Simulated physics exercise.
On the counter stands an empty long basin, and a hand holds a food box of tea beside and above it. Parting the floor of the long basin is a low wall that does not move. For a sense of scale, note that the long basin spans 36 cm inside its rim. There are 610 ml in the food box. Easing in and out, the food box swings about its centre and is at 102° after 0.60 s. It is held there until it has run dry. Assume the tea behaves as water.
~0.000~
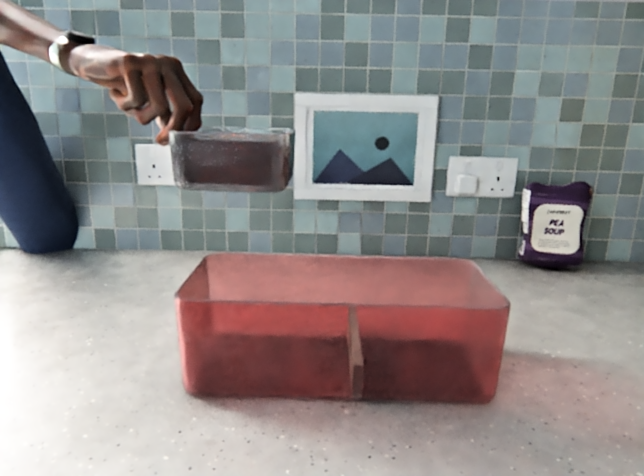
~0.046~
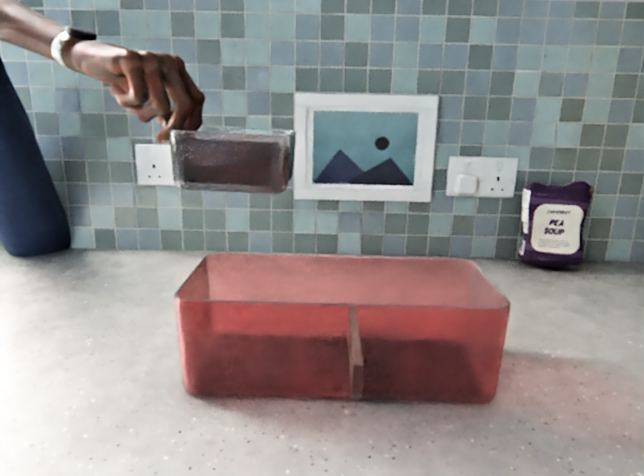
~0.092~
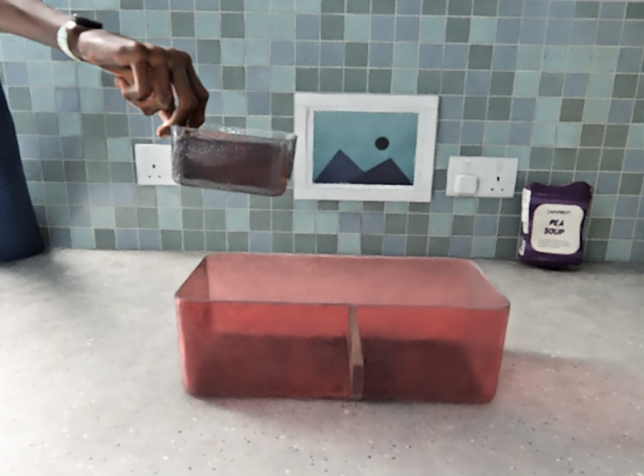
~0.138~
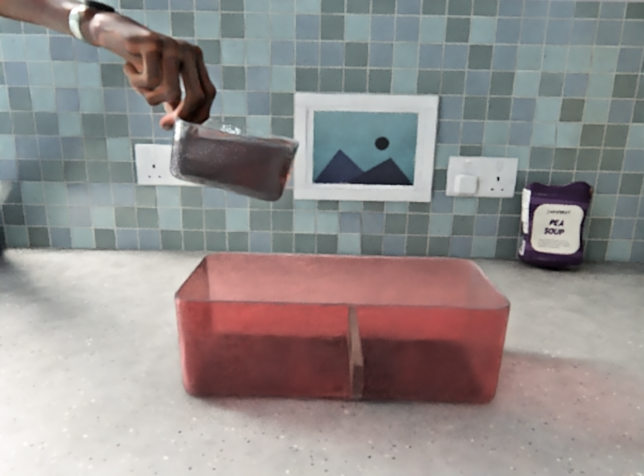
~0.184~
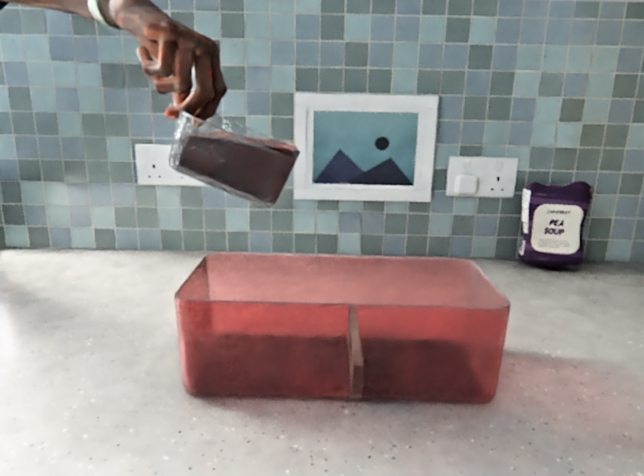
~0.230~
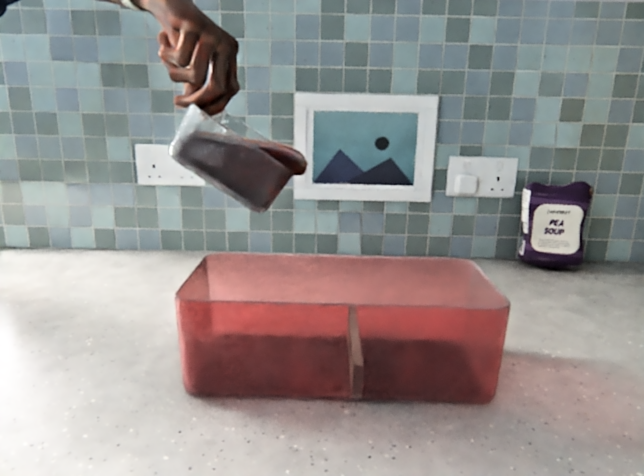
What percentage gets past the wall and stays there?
About 25 per cent.
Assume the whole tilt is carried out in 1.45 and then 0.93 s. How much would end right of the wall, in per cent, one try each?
It comes to 50 per cent, and then 45 per cent.
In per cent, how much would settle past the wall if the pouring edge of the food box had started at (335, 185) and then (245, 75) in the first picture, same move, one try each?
First 70, then 10 per cent.
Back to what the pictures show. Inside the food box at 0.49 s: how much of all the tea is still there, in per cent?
Close to 16 in a hundred.
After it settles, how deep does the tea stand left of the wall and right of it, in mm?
Depths: Left near 14 mm, right near 6 mm.
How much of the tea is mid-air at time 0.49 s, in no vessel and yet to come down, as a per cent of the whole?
Roughly 46 percent.
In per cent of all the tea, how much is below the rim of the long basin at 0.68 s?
Some 92 percent of the total.
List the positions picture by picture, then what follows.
In the first frame, tilt 0°; pouring edge (292, 134); surface from (185, 138) to (291, 141); the long basin's rim runs from (192, 275) to (490, 282); the wall's top is at (355, 333).
In the second frame, tilt 1°; pouring edge (293, 135); surface from (185, 138) to (291, 141).
In the third frame, tilt 6°; pouring edge (294, 140); surface from (186, 136) to (292, 143).
In the fourth frame, tilt 13°; pouring edge (296, 147); surface from (188, 135) to (295, 145).
In the fifth frame, tilt 22°; pouring edge (297, 157); surface from (187, 136) to (295, 149); 3 per cent is over the edge.
In the sixth frame, tilt 33°; pouring edge (296, 168); surface from (187, 135) to (287, 152); 8 per cent is over the edge.
Then, 0.49 s in, the tilt is 94° and 16 per cent is still to pour, 27 is left of the wall and 12 right of it.
Then, 0.68 s in, the tilt is 102° and 3 per cent is still to pour, 68 is left of the wall and 25 right of it.
Then, 0.88 s in, the tilt is 102° and 0 per cent is still to pour, 69 is left of the wall and 24 right of it.
Then, 1.10 s in, the tilt is 102° and 0 per cent is still to pour, 72 is left of the wall and 25 right of it.
Finally, 72 per cent lies left of the wall, 25 right of it and 3 outside.
